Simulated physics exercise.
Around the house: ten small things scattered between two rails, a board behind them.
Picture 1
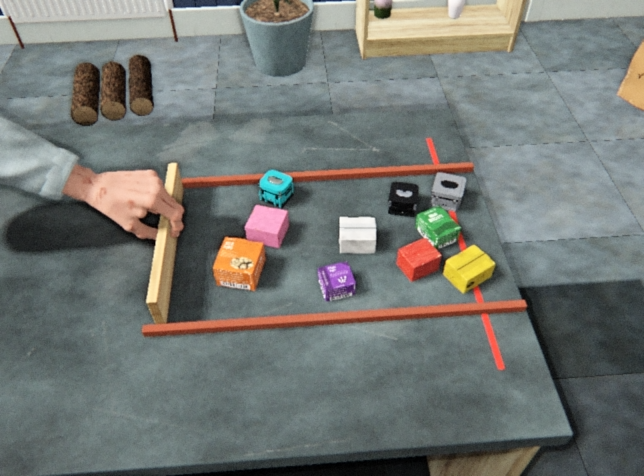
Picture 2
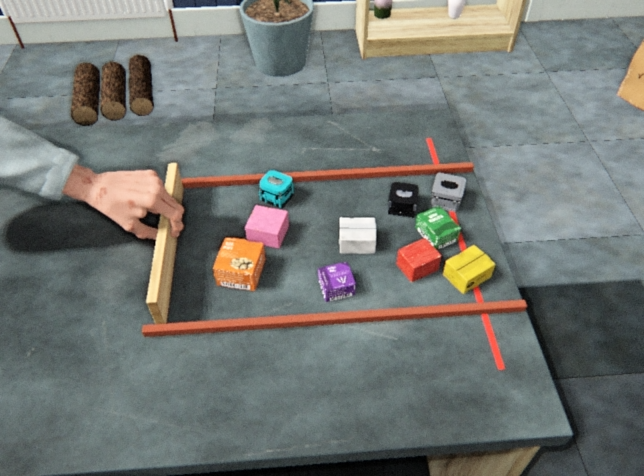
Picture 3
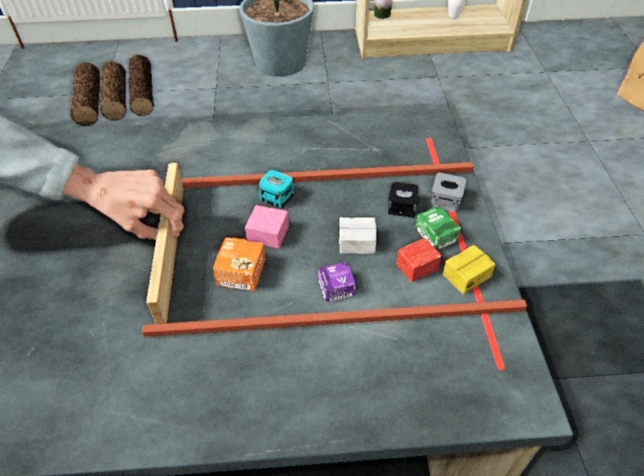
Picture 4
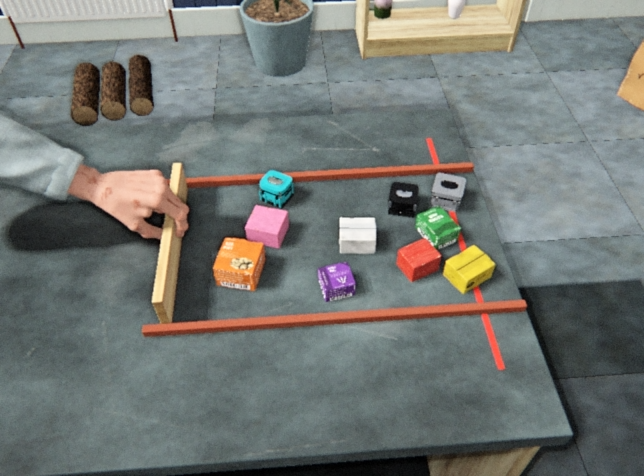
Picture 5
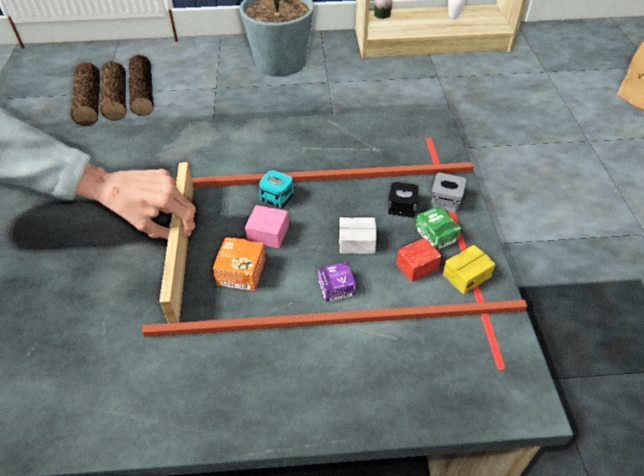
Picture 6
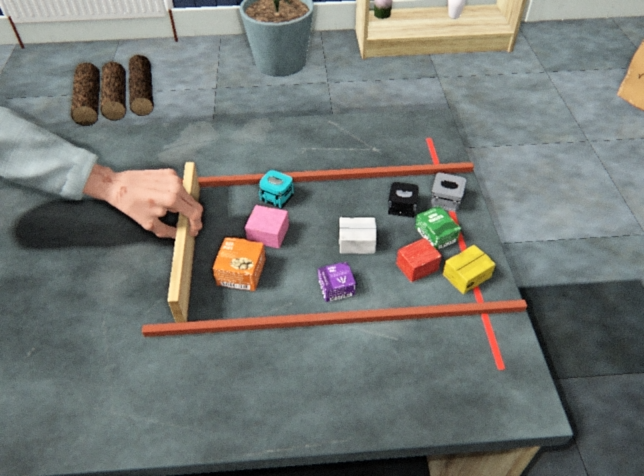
On a grey tabletop, a hand holding a wooden board upright, then sliding it slightly right between rails toward scattered, unmoving colourful boxes.
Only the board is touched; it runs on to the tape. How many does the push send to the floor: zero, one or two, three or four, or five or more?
Outcome: The number that fall off is five or more.
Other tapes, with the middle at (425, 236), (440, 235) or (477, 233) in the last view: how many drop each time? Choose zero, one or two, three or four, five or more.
Taking them in turn, just one or two; 1 or 2; more than four.
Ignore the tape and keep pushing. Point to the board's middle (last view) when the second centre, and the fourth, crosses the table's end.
At (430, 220) for the second, at (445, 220) for the fourth.
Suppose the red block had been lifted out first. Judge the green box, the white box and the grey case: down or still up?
The green box drops off; the white box comes down; the grey case is lost.
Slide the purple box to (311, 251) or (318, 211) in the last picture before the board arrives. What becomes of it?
In that order, it falls; comes down.
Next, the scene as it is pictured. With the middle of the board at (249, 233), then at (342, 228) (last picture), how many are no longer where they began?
2 and 5.
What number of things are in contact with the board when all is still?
It touches 4.
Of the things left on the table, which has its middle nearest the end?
The black case.
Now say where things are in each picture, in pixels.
The first frame shows grey case (448, 192); yellow box (469, 269); green box (438, 228); board (168, 238); tape (459, 234).
The second frame shows yellow box (469, 269); red block (419, 260).
The third frame shows green box (438, 228); turquoise case (276, 189).
The fourth frame shows grey case (448, 192); orange box (240, 264).
The fifth frame shows yellow box (469, 269); purple box (337, 282).
The sixth frame shows grey case (448, 192); yellow box (469, 269); green box (438, 228); board (186, 237); tape (459, 234).
Early on, none off yet; grey case at rest near (448, 192); yellow box at rest near (469, 269); green box at rest near (438, 228).
Finally, the number that fall off is five or more; lost, white box, red block, green box, yellow box and grey case.
